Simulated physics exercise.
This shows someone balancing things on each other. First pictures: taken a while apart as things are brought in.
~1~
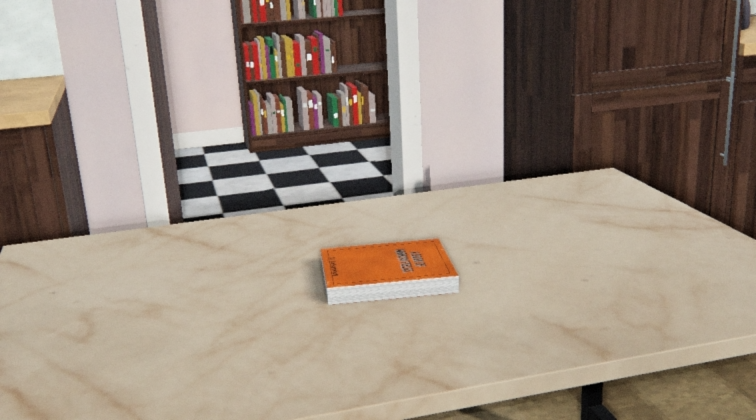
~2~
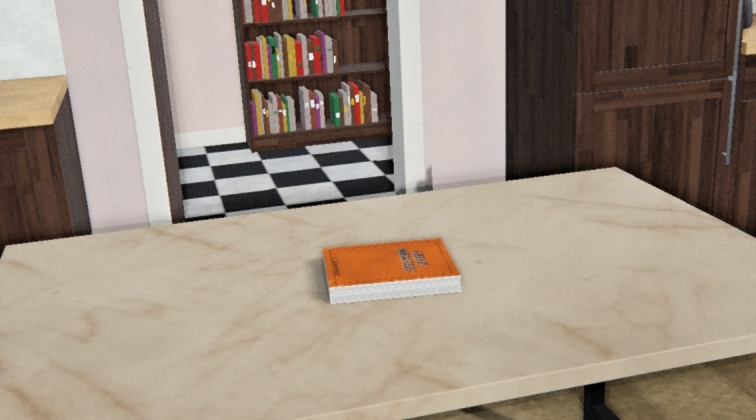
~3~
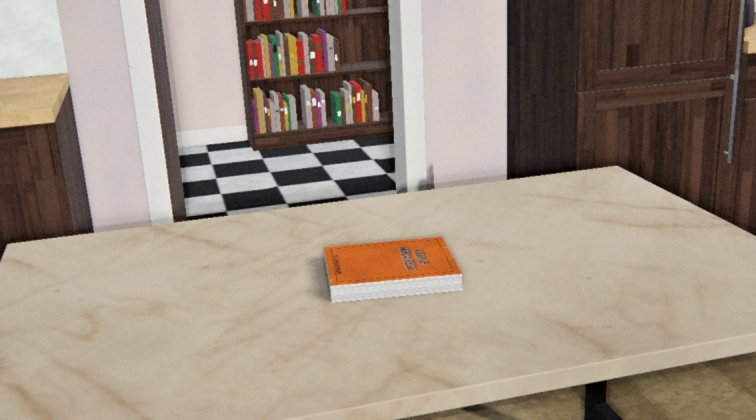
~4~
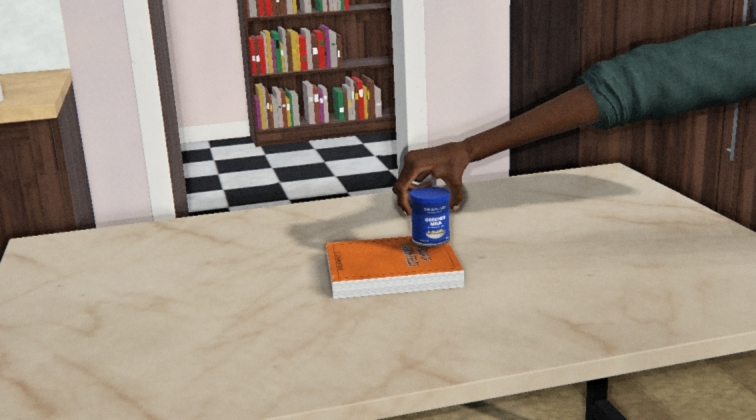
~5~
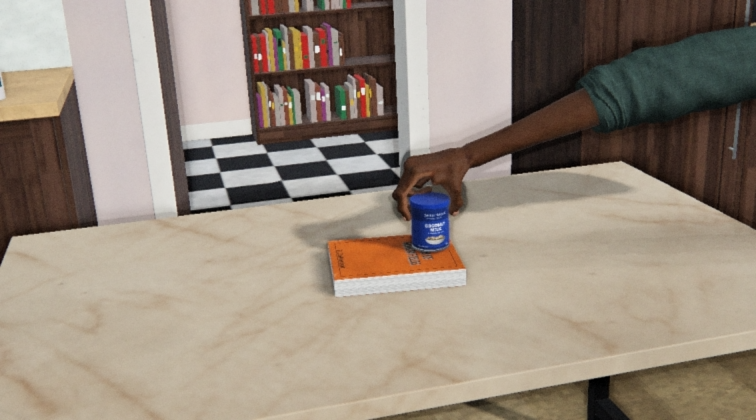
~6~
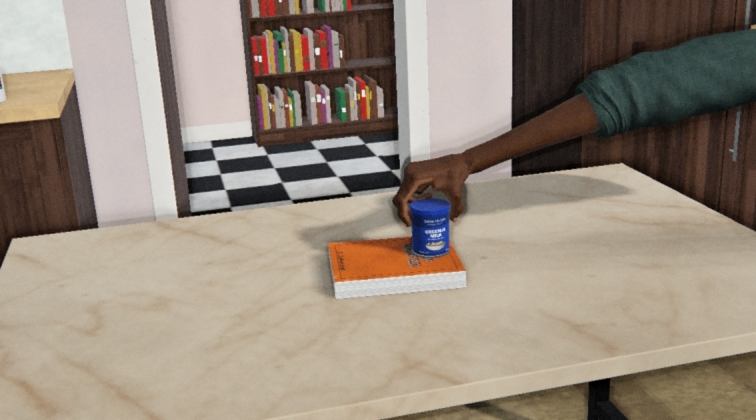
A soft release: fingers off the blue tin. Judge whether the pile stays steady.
My guess is a success.
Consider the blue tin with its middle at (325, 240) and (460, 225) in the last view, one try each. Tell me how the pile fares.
The pile tips over in the first case, then in the second case it tips over.
Then, 0.70 s on from there, no change.
Then, 1.60 s on from there, blue tin resting near (430, 228).
In the end, both unmoved. At the end, from the last picture's camera, blue tin near (430, 228). The pile holds.
